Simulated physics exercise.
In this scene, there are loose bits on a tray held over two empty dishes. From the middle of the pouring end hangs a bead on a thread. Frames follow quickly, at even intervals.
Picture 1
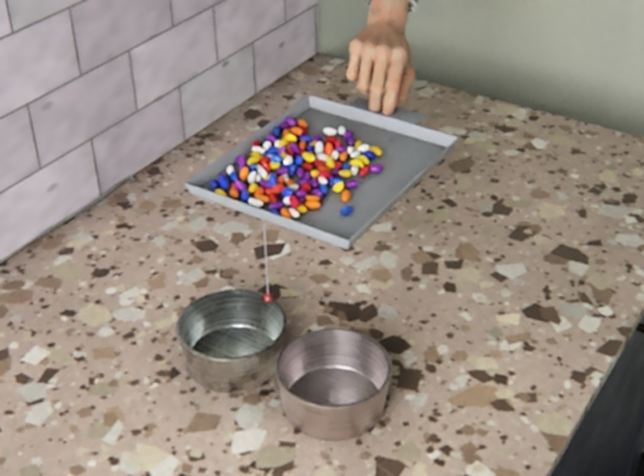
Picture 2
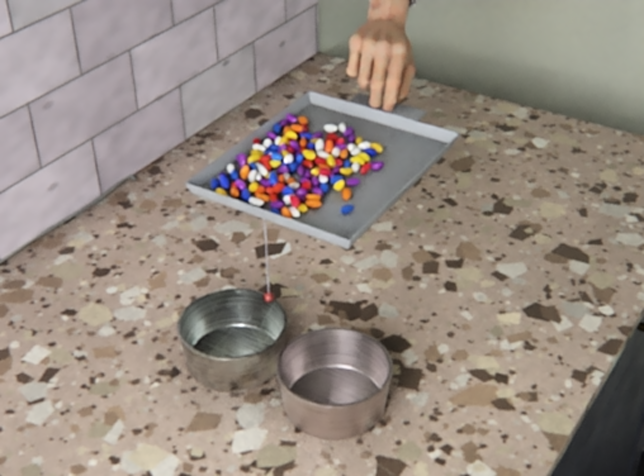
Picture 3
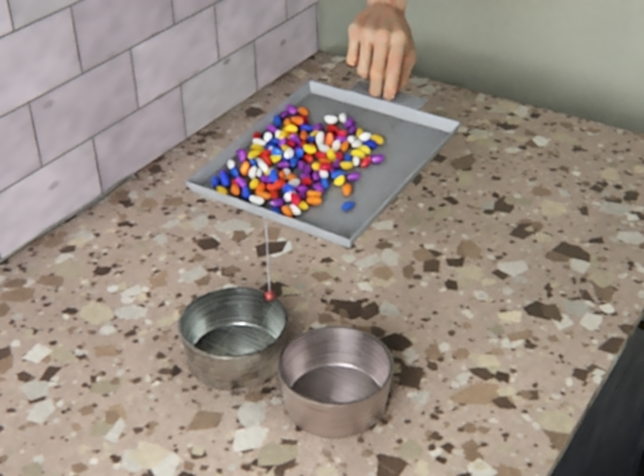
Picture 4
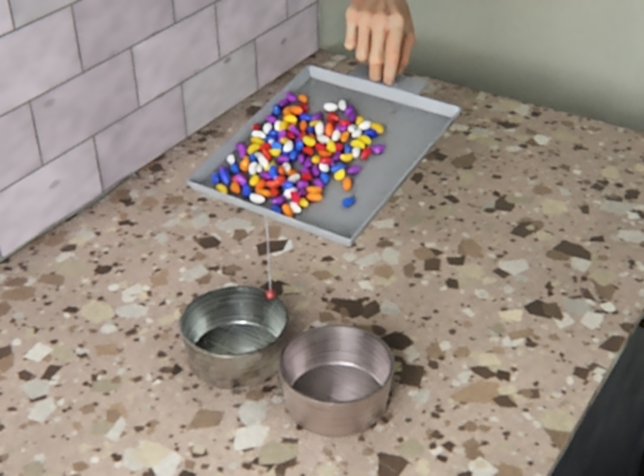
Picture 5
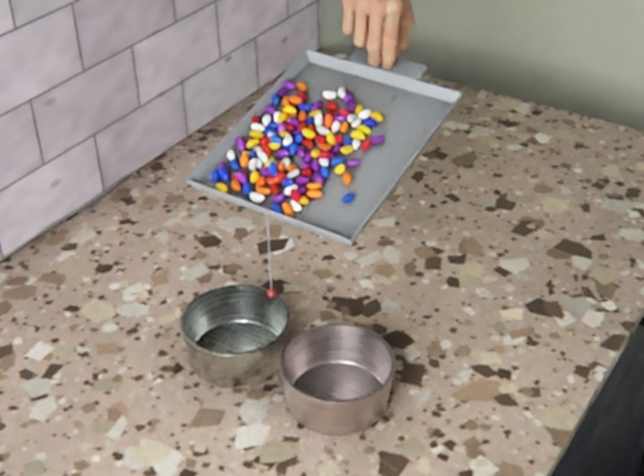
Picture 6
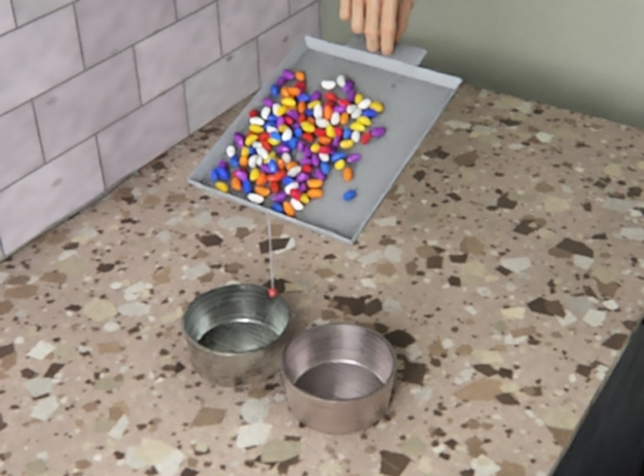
A hand gradually raised the back of a gray tray of colorful jelly beans, tilting it toward two empty metal dishes on a speckled counter, while a red bead hung on a thread from its front edge.
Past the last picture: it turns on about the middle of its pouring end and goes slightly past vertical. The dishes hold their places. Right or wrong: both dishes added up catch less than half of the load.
Wrong, they catch more than half.
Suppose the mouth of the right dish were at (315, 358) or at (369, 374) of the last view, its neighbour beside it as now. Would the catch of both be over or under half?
First shift, a majority share; second shift, a majority share.
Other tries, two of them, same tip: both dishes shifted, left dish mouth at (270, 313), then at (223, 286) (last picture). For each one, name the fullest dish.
In the first try it's the leftmost dish, and in the second it's the rightmost dish.
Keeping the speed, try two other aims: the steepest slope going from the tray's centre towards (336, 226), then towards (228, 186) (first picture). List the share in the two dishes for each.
About 60 % and about 20 %.
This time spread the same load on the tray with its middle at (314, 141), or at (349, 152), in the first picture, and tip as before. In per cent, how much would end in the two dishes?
It would be roughly 80 per cent for the first and roughly 80 per cent for the second.
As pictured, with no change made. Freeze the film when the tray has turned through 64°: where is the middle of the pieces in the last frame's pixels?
The middle of the pieces shows up near (269, 169).
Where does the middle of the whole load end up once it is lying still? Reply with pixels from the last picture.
Somewhere around (249, 364) in the last picture.
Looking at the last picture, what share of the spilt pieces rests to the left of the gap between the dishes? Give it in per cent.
Roughly 90 %.
Just after the last frame, tray tipped steeply; almost all on the tray; just a few in the left dish; just a few in the air.
A moment on, tray tipped past a quarter turn; just a few on the tray; roughly a quarter in the right dish; roughly a third in the left dish; roughly a quarter outside both; roughly a quarter in the air.
Further on, tray tipped past a quarter turn; roughly a third in the right dish; roughly half in the left dish; roughly a quarter outside both.
When it is over, tray tipped past a quarter turn; roughly a third in the right dish; roughly half in the left dish; roughly a quarter outside both.
